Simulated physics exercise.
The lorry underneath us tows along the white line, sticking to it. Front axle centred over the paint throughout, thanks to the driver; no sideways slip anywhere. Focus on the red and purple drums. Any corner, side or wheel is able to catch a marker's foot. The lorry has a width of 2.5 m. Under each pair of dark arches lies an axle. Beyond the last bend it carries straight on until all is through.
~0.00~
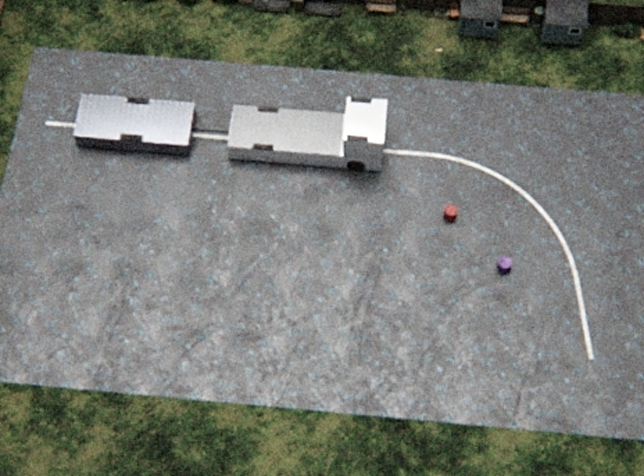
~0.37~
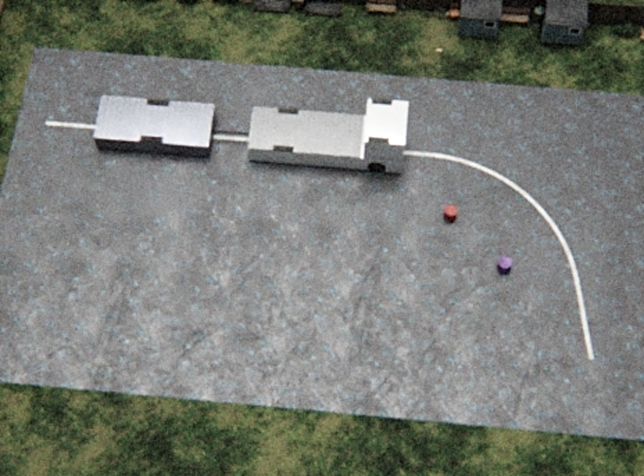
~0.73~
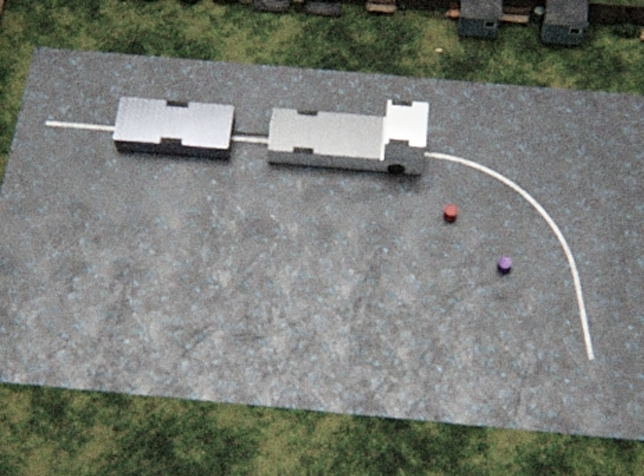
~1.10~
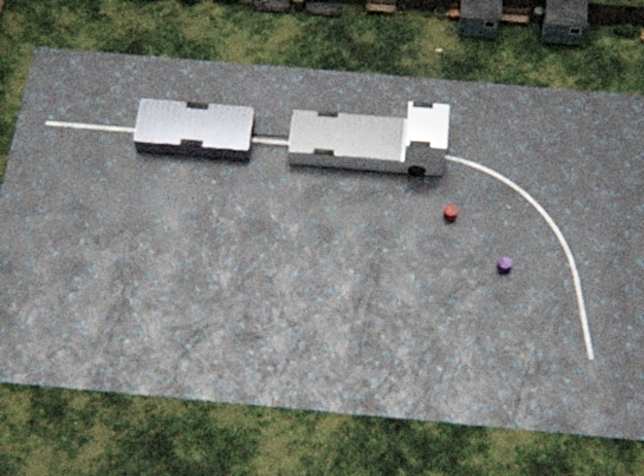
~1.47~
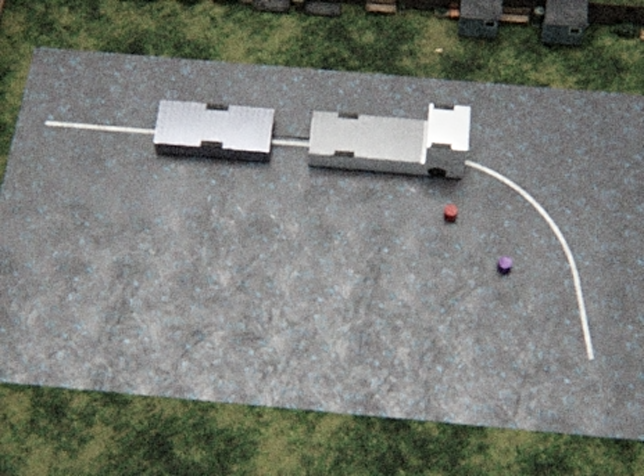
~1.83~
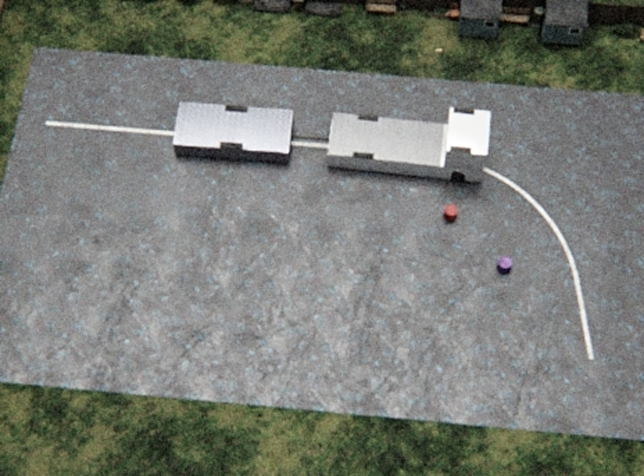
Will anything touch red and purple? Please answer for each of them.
Red stays untouched, purple gets knocked.
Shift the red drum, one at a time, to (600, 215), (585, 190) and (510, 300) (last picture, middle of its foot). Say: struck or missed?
In the first spot it is left alone, in the second left alone, and in the third left alone.
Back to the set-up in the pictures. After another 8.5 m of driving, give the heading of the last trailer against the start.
Last trailer heading vs start: Approx. 10 degrees.
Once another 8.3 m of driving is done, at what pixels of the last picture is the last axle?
Roughly at (383, 142).
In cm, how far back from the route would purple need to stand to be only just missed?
Purple 20.
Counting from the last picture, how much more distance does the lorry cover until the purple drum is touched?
I'd reckon around 16.5 metres from the last picture.
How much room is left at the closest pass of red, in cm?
To spare - red 20.
After 4.3 s, the last axle is at (361, 138) of the last picture, 5 cm off the line.
After 7.0 s, the last axle is at (477, 184) of the last picture, 165 cm off the line; red has been passed with 20 cm to spare.
After 7.7 s, the last axle is at (503, 210) of the last picture, 200 cm off the line; the trailer has hit purple.
After 11.9 s, the last axle is at (598, 415) of the last picture, 45 cm off the line; 1 of 2 struck in all.
